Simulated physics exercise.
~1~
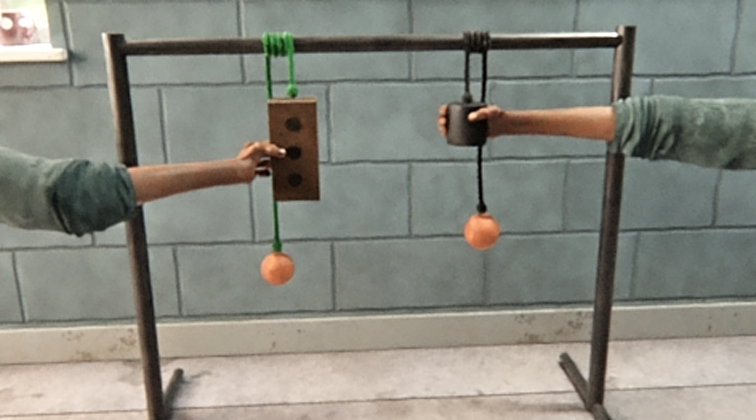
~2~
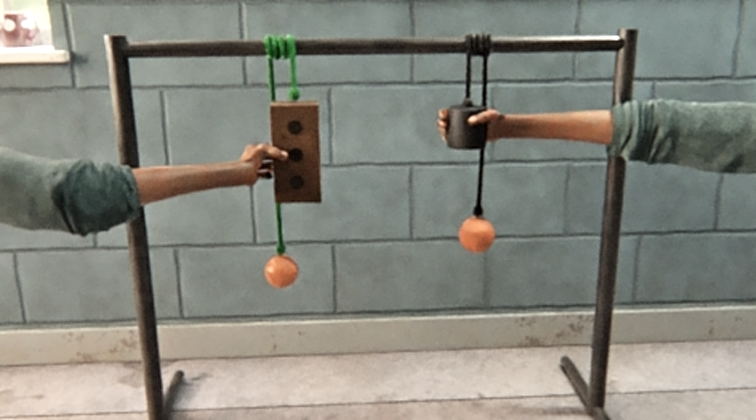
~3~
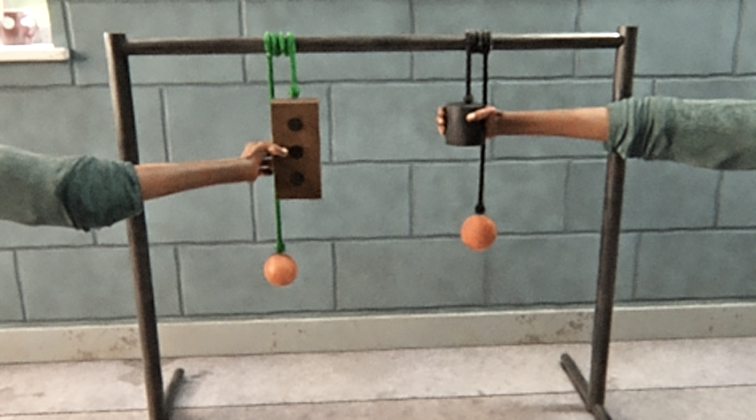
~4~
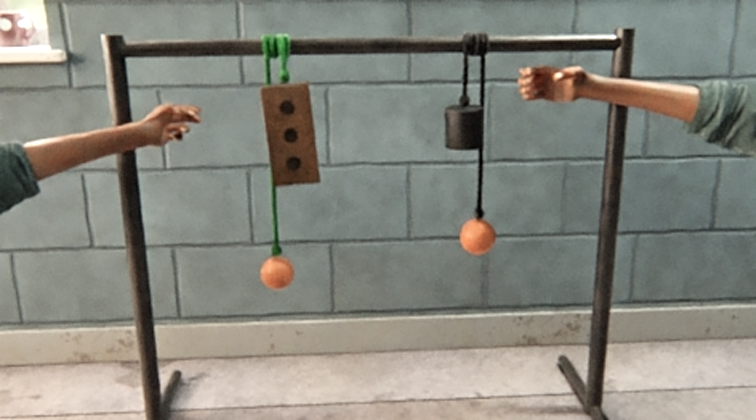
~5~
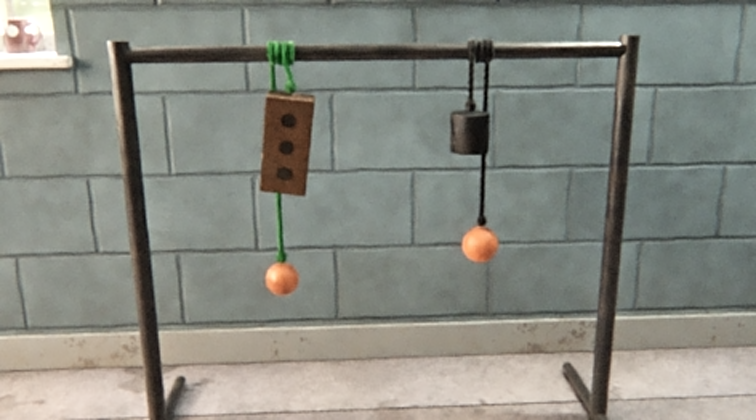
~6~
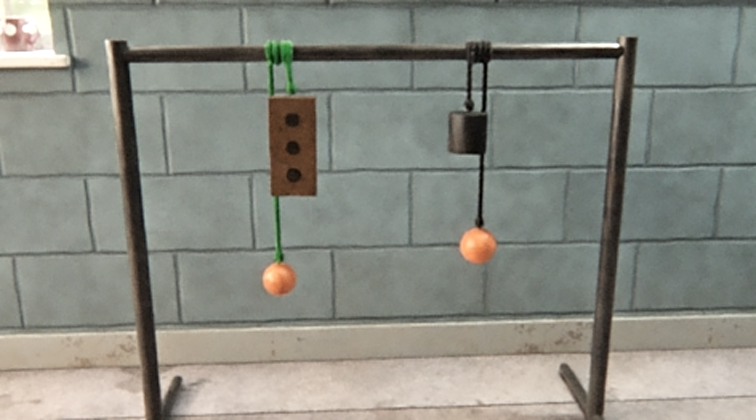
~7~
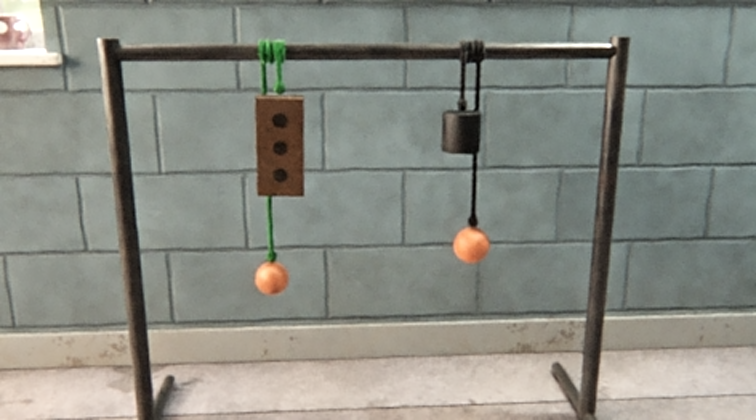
The video shows two hands holding a brick on a green rope and a dark cylinder on a black rope, each roped to a small orange ball over a bar. The hands let go and withdraw, the brick sways slightly, and both objects remain hanging above the balls.
